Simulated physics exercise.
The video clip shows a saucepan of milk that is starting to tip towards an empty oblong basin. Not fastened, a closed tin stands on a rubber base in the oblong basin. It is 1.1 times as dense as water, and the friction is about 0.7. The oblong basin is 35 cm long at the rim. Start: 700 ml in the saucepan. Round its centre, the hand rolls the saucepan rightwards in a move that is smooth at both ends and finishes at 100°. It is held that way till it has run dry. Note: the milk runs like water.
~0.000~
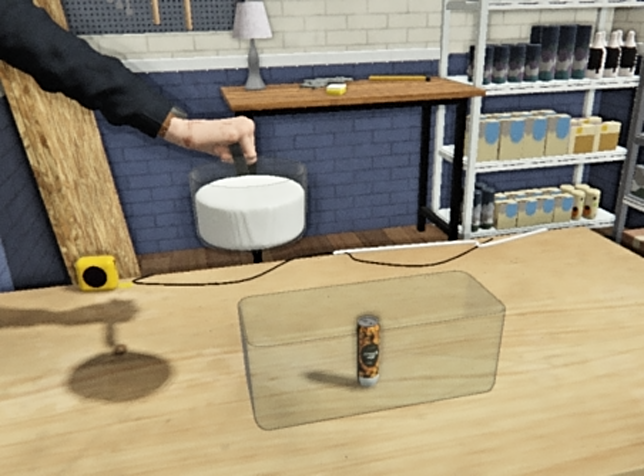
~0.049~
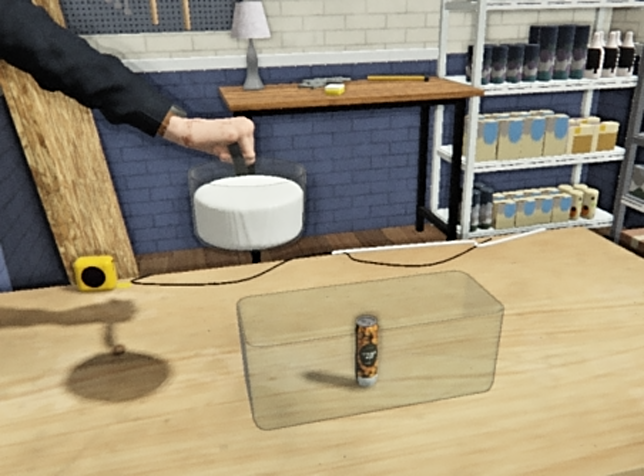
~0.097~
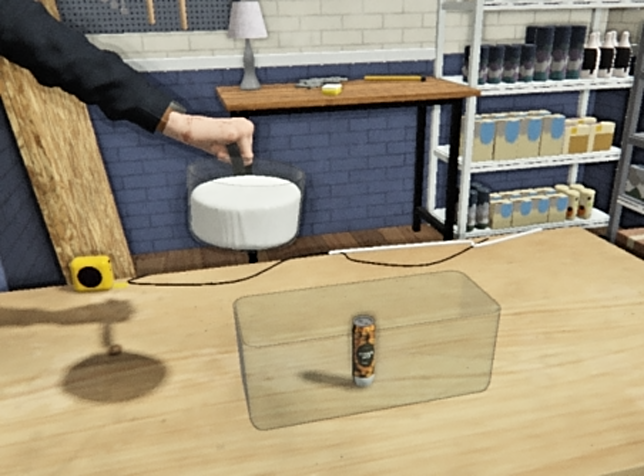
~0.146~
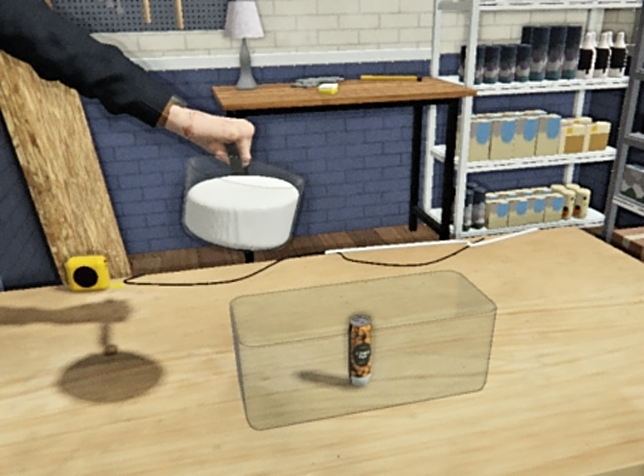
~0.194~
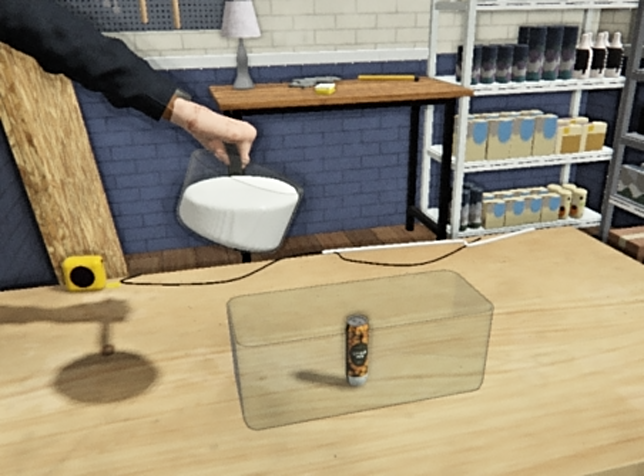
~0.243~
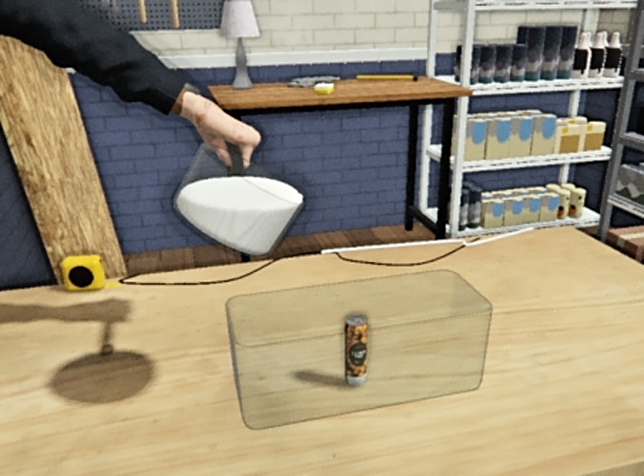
A saucepan of milk, gripped by a hand reaching in from the left, hangs level above a wooden table, beside a clear oblong basin holding a small closed tin. The hand then gradually tilts the pan down to the right, while the milk slants inside it and the tin stays upright.
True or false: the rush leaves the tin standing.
False.
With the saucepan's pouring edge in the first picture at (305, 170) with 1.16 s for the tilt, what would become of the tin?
Then it stays on its base.
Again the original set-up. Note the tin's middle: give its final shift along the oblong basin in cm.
The middle of the tin ends some 9.0 cm along the basin.
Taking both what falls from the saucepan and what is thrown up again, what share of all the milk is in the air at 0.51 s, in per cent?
Near 46 per cent at that time.
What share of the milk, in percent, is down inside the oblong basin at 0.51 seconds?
Roughly 14 percent of it.
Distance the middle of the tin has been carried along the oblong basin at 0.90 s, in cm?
It has moved some 6 cm.
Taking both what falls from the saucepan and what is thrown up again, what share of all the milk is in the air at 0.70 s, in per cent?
It comes to some 10 percent of the total.
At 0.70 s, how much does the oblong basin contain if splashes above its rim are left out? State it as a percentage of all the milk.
About 78 per cent.
After 0.51 s the tilt is 92° and 39 per cent is still to pour; the tin stands where it began.
After 0.70 s the tilt is 100° and 11 per cent is still to pour; the tin stands 1 cm from where it began.
After 0.90 s the tilt is 100° and 2 per cent is still to pour; the tin leans 47°.
After 1.12 s the tilt is 100° and 0 per cent is still to pour; the tin lies on its side.
In the end the tin lies on its side.
